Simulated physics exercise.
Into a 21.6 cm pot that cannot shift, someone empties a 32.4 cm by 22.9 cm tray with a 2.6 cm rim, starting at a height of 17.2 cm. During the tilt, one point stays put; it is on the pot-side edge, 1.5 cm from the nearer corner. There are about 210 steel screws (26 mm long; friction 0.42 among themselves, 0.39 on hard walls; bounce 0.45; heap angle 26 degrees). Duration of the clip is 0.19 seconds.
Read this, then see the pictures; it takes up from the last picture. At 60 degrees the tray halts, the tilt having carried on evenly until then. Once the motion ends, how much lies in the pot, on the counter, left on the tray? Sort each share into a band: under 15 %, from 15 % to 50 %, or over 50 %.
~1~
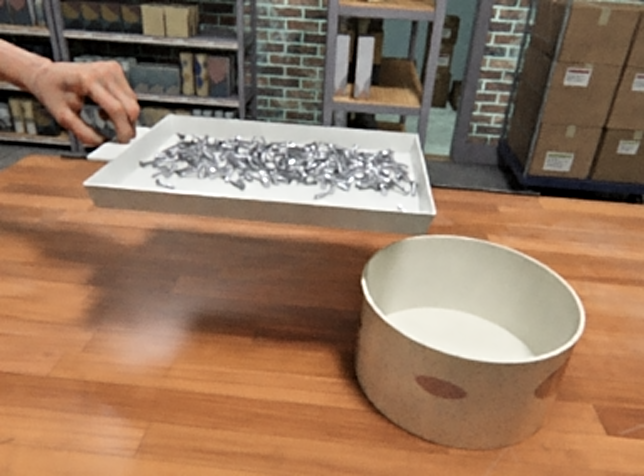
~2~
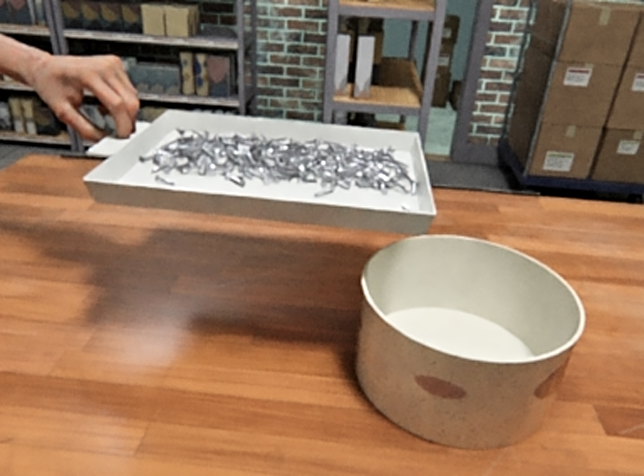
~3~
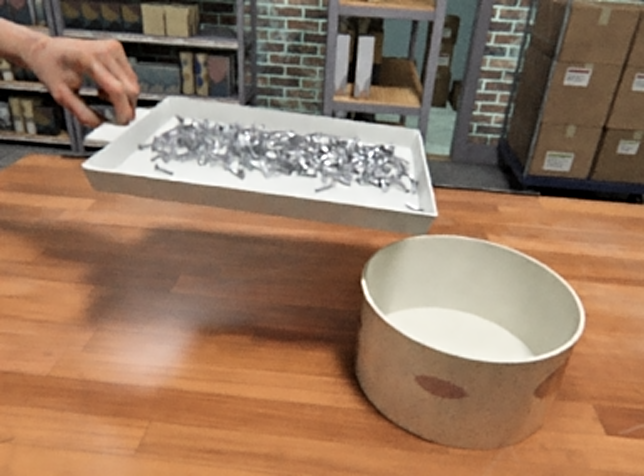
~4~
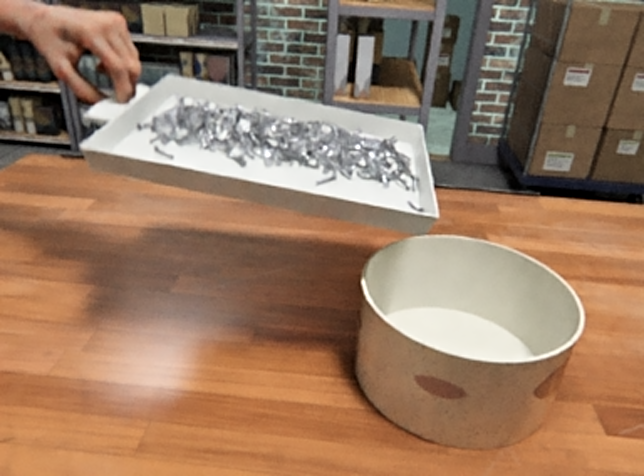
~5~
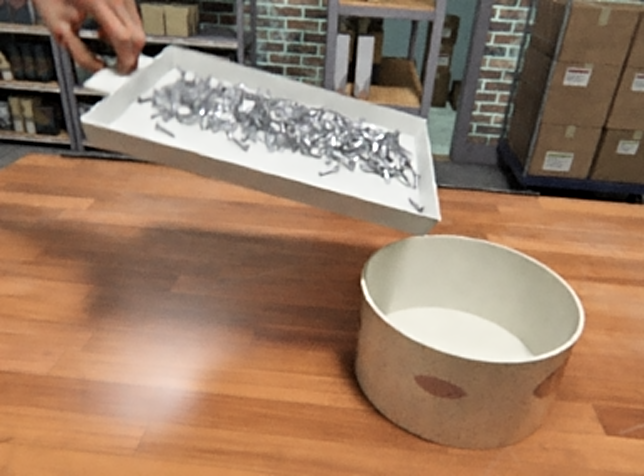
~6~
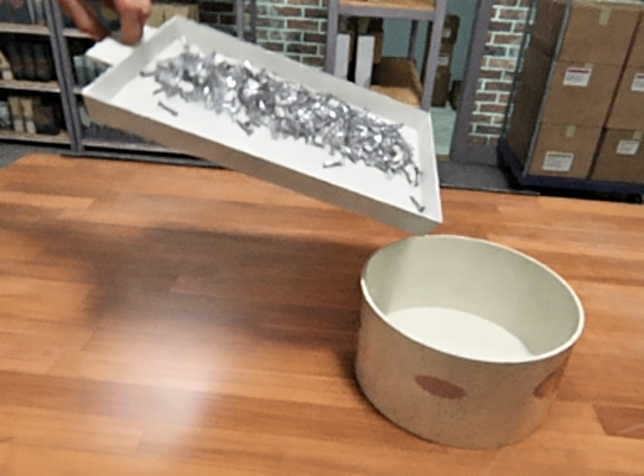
Pot: Over 50 %; counter: Under 15 %; tray: From 15 % to 50 %.
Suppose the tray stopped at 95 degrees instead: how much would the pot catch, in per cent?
100 percent.
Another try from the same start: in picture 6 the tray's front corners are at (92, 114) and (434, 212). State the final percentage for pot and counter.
In the pot: 30 per cent; on the counter: 20 per cent.
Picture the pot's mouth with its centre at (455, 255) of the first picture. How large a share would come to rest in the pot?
I'd expect near 40 per cent.
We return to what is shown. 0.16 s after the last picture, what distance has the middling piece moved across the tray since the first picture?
1 cm.
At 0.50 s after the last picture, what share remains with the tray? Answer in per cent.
It comes to near 75 per cent.
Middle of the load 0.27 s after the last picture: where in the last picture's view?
Roughly pixel (389, 81).
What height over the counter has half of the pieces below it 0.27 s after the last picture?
Roughly 30 cm above the counter.
Then, 0.16 s after the last picture, tilt 41 degrees; the tray holds 100 %, the pot 0 %.
Then, 0.27 s after the last picture, tilt 56 degrees; the tray holds 100 %, the pot 0 %.
Then, 0.50 s after the last picture, tilt 60 degrees; the tray holds 75 %, the pot 5 %.
In the end, pot 65 %, counter 0 %, tray 35 %.
